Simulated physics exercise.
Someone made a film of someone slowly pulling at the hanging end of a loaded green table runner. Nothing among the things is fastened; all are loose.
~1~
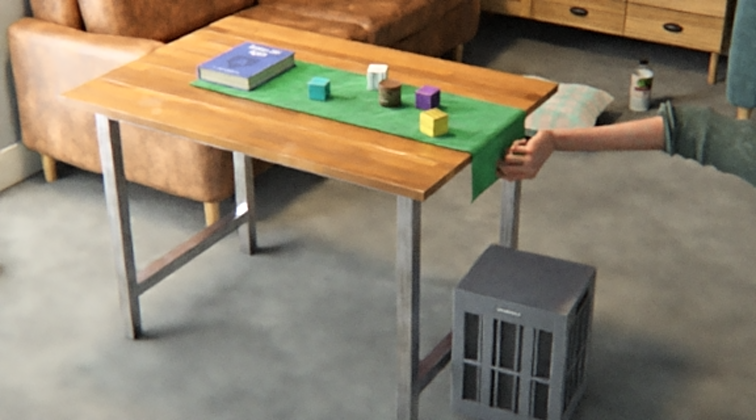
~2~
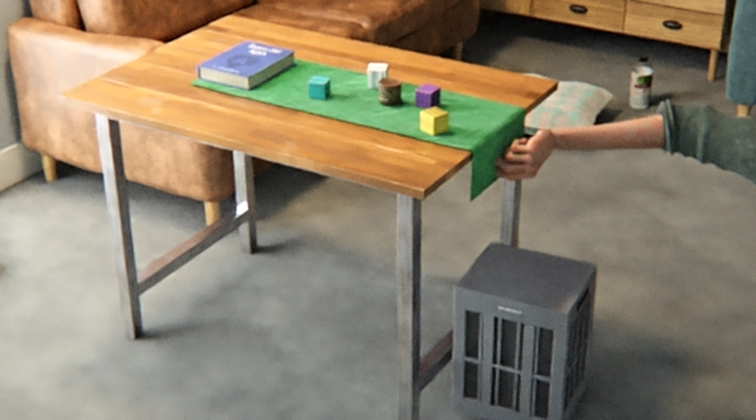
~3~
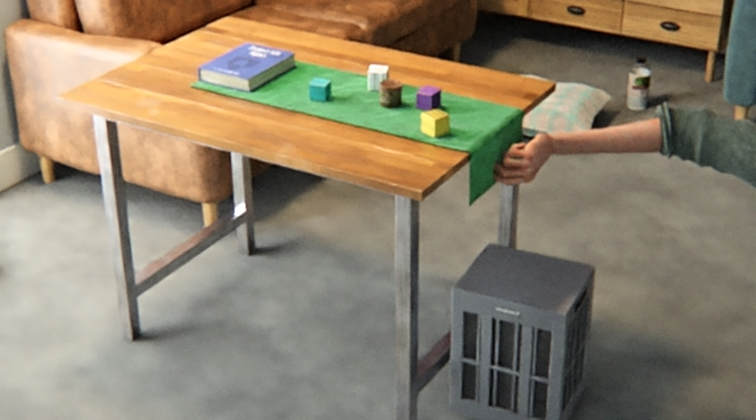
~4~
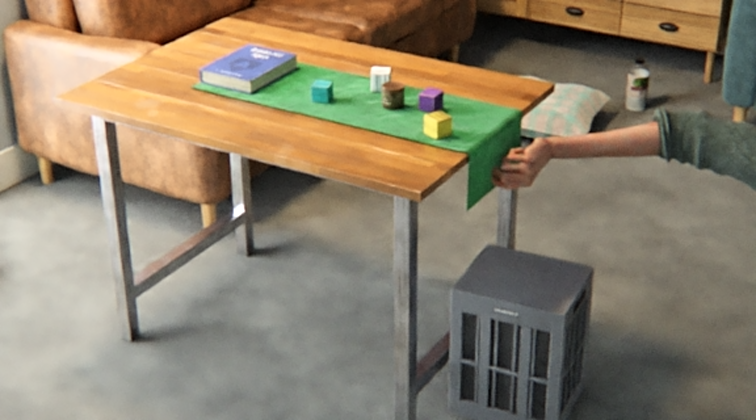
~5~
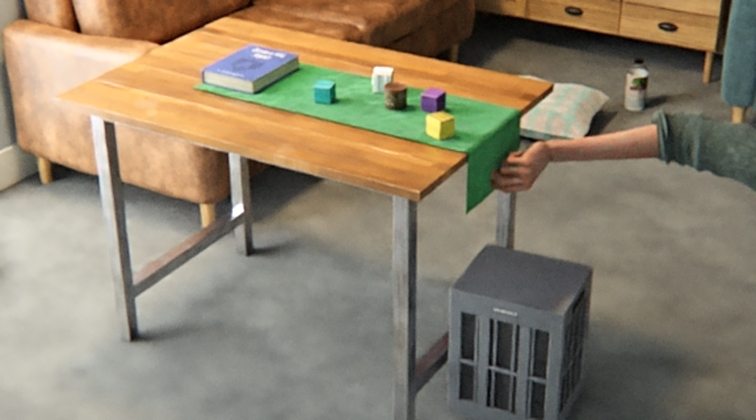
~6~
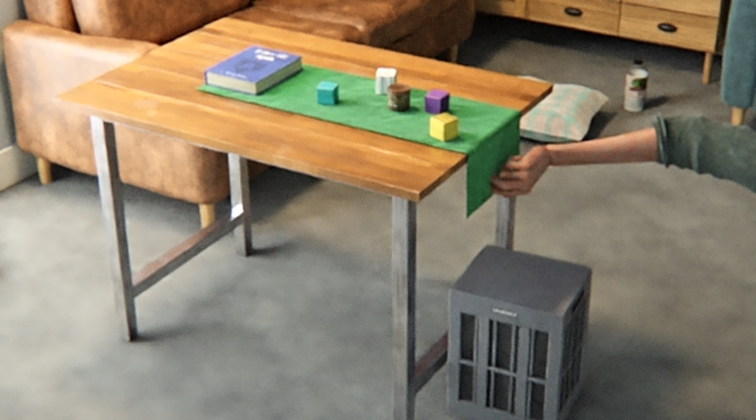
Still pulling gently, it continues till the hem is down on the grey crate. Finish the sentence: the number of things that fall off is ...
... two.
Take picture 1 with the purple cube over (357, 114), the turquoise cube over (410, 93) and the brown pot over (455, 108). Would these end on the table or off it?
The purple cube stays put, the turquoise cube stays put, the brown pot ends up off.
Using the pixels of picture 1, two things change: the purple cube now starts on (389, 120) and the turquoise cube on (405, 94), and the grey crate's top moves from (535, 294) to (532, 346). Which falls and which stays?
Observed: Purple cube departs; turquoise cube departs.
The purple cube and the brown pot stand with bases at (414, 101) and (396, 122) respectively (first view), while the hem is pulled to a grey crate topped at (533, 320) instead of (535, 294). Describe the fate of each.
Result: Purple cube gone, brown pot gone.
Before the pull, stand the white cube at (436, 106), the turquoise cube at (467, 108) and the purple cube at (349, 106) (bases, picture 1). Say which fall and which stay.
Result - the white cube comes off, the turquoise cube comes off, and the purple cube stays put.
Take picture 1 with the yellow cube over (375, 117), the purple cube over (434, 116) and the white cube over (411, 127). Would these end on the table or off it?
The yellow cube is still on top, the purple cube is off the top and the white cube is off the top.
A little later, hem near (493, 236); yellow cube gone.
Next, hem on the crate; yellow cube and purple cube gone.
When it is over, hem on the crate; yellow cube and purple cube gone. It carries off two.
